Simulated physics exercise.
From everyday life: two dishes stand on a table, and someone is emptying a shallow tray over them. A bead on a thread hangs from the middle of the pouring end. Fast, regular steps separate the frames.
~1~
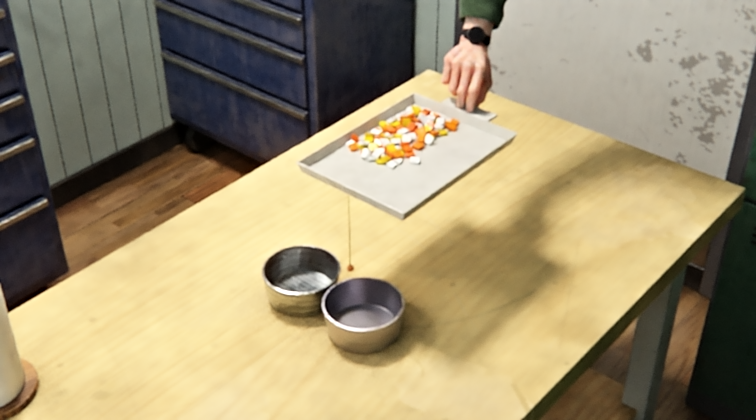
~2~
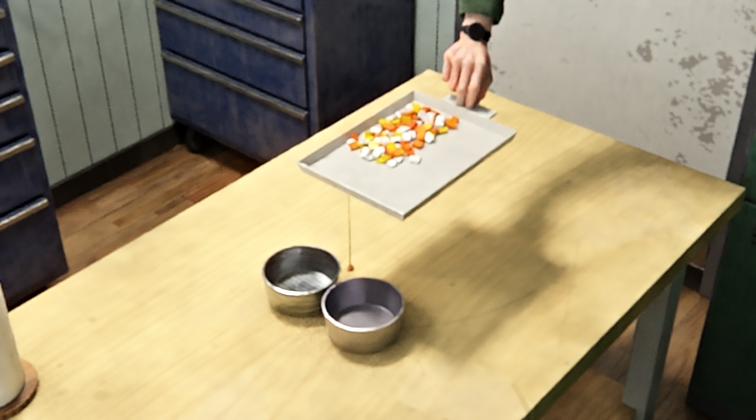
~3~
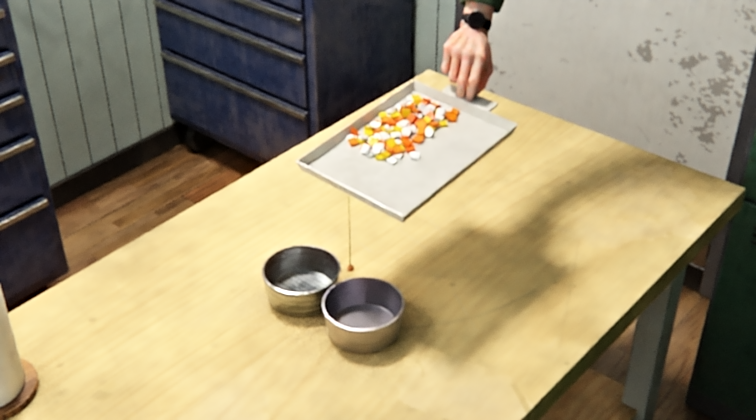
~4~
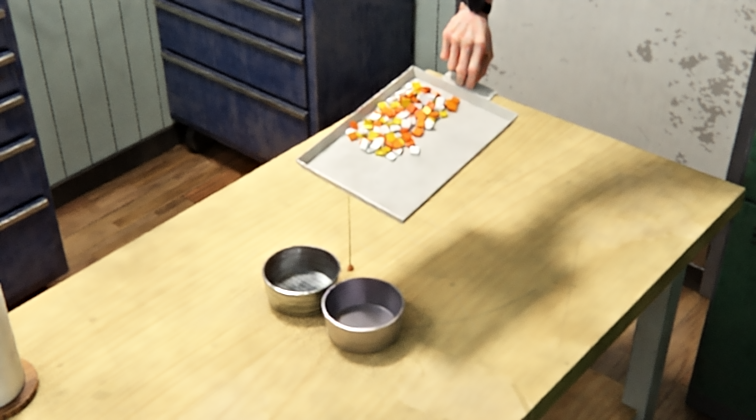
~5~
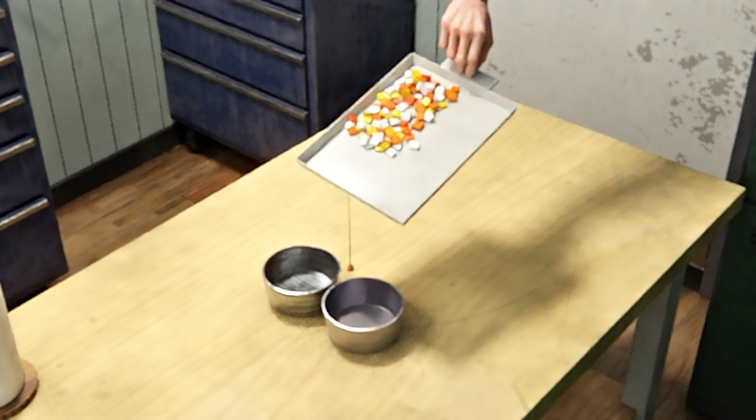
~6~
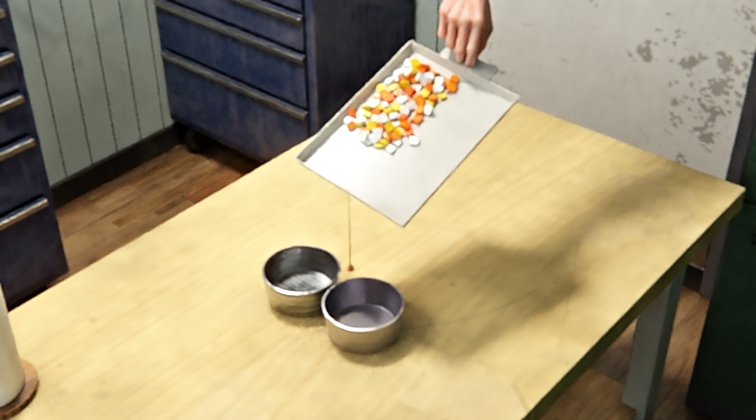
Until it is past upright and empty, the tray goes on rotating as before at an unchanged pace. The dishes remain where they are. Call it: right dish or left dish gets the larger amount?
Right dish.
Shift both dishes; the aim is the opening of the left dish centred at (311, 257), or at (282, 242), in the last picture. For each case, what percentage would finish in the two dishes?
First placement near 40 percent, second near 0 percent.
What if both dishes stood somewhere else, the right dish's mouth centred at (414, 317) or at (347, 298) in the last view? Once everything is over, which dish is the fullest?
At the first spot the right-side one comes out ahead, at the second spot the right-side one.
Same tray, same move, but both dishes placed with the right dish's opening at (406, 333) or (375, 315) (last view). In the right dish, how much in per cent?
Trial 1: 50 percent; trial 2: 70 percent.
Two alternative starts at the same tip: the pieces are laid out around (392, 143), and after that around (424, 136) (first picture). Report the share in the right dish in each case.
First case: Some 60 %; second case: Some 50 %.
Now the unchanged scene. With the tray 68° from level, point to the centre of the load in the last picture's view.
Check around (384, 210) in the last picture.
Soon, tray tipped steeply; most on the tray; about a quarter in the air.
A while on, tray tipped past a quarter turn; a stray few on the tray; about a third in the right dish; about half outside both; a stray few in the air.
Towards the end, tray tipped past a quarter turn; about half in the right dish; about half outside both.
Finally, tray tipped past a quarter turn; about half in the right dish; none in the left dish; about half outside both.
